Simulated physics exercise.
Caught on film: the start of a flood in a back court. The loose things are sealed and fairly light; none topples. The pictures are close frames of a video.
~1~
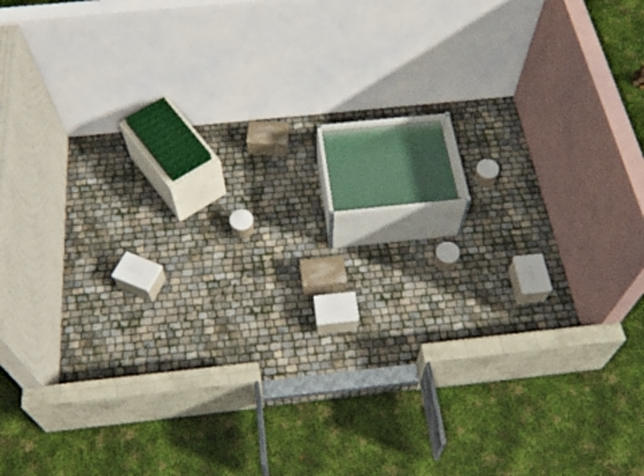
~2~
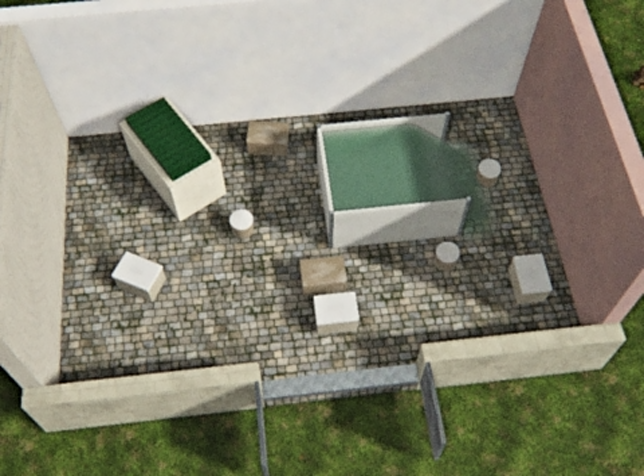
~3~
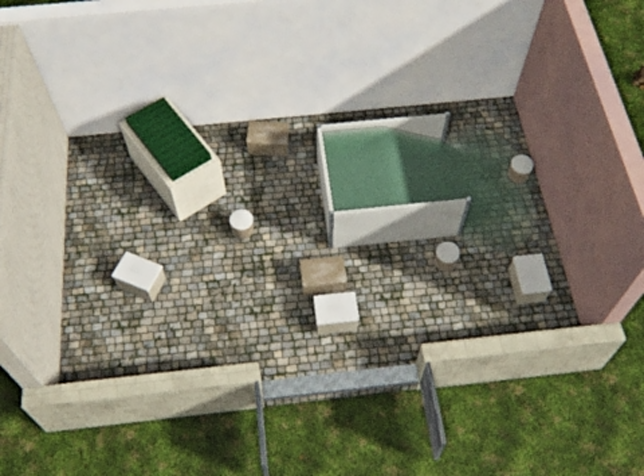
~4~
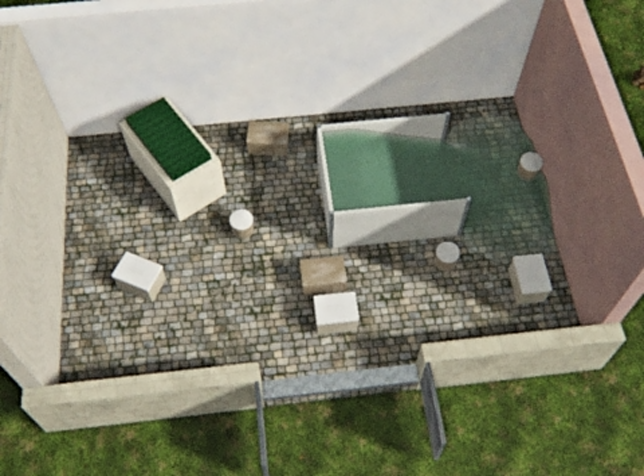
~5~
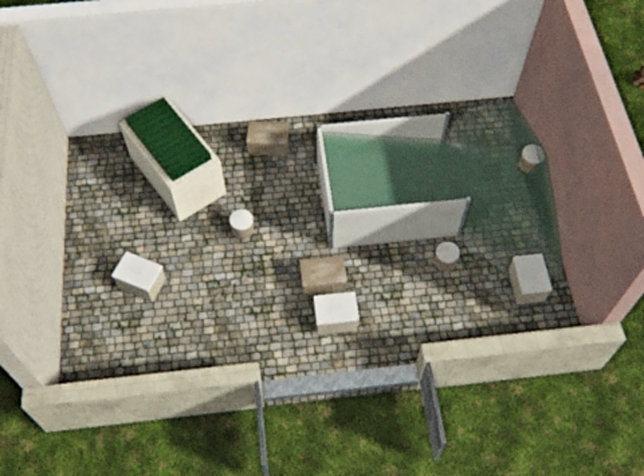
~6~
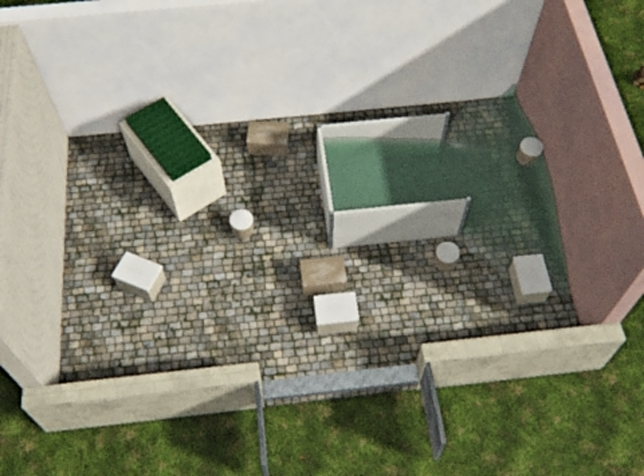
Greenish water pouring from the open right side of a walled tank, spreading over cobbles and pushing a small pail rightward.
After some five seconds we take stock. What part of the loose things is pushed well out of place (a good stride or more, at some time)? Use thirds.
Share: At least two thirds.
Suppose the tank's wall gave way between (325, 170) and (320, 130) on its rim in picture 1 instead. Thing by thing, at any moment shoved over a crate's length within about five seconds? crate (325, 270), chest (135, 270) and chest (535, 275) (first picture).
One after the other: No, swept aside, short of that.
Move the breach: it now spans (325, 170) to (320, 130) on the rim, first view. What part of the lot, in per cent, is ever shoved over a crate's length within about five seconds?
Roughly 50 per cent.
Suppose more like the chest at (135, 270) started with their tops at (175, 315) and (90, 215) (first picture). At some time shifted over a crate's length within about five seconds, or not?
In that order: Moved that far, no.
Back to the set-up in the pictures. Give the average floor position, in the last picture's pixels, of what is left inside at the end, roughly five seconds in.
Around (221, 231).
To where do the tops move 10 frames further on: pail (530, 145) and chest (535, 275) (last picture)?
Around (496, 86) and (422, 313).
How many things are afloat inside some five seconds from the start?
It comes to 7.
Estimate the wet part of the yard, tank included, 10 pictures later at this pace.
Close to 45 %.
A moment on, 1 of 8 are well off their spots; 1 afloat.
Next, 2 of 8 are well off their spots; 2 afloat.
Later, 5 of 8 are well off their spots; 3 afloat.
In the end, 7 of 8 are well off their spots, and 7 have been at some point; 7 afloat.
